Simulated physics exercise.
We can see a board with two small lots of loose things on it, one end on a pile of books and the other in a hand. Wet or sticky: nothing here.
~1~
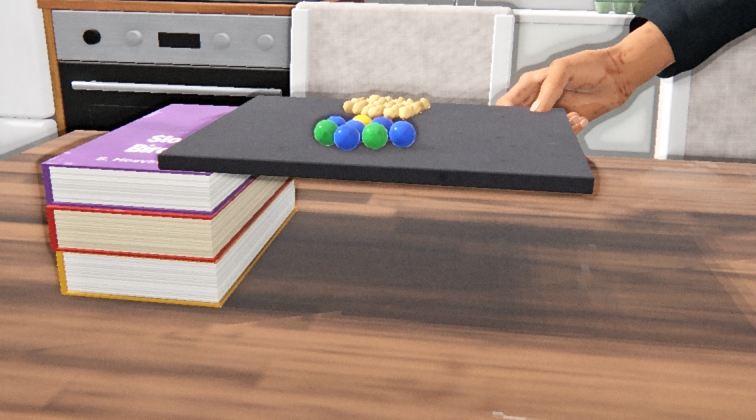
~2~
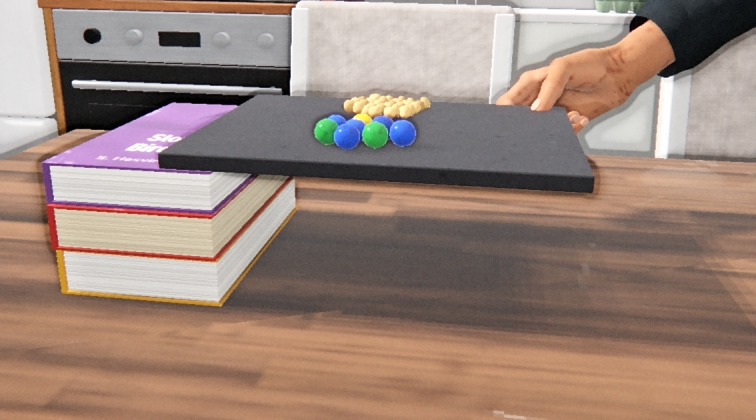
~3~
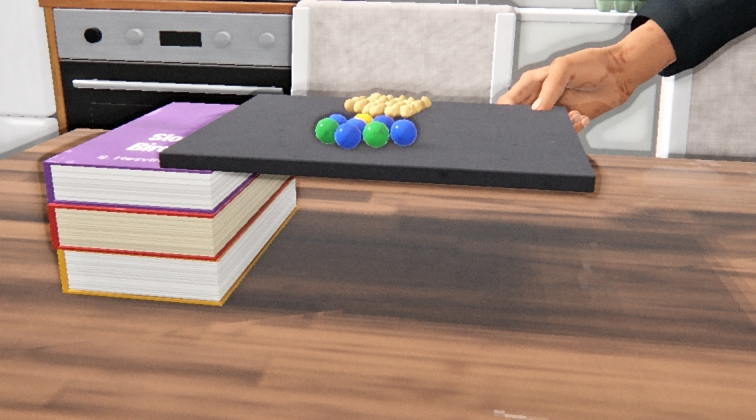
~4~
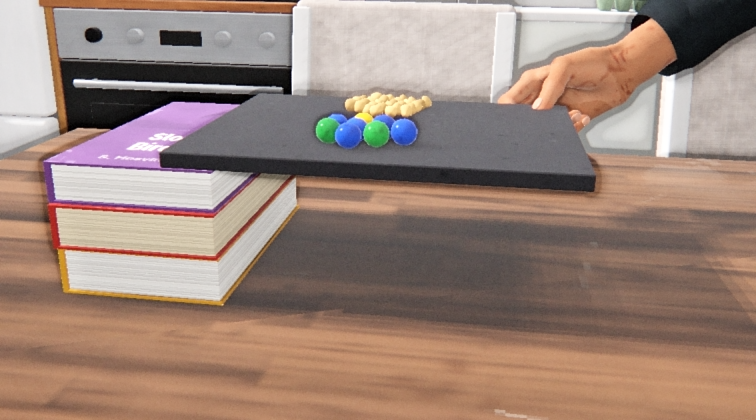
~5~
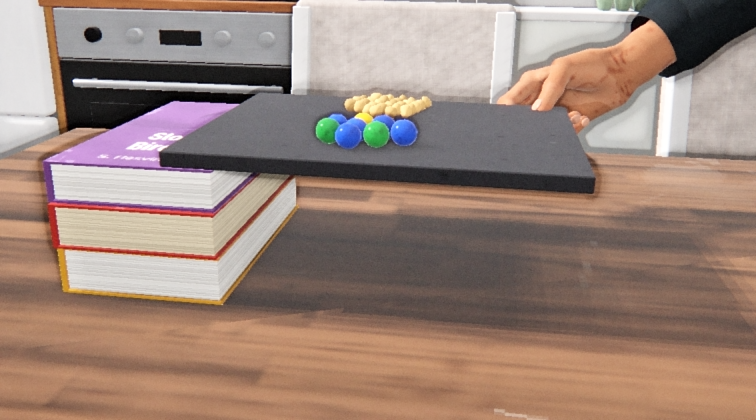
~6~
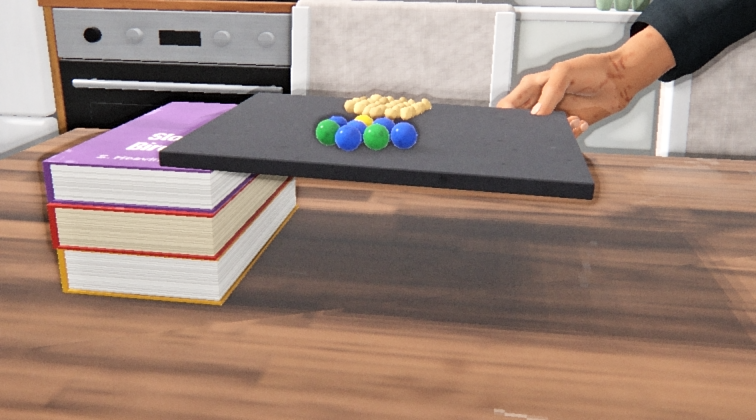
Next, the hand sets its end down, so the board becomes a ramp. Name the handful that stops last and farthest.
Farther travel: The closer-in handful.
Then, 0.40 s on from there, board sloping at 11°; front handful the whole lot still on the board; back handful the whole lot still on the board.
Then, 0.82 s on from there, board sloping at 22°; front handful mostly less than half a board's length out; back handful the whole lot still on the board.
Then, 1.33 s on from there, board resting at 24°; front handful mostly one to two board lengths out; back handful mostly less than half a board's length out.
In the end, board resting at 24°; front handful mostly more than two board lengths out, near half gone off the table; back handful mostly less than half a board's length out; the front handful has gone farther.
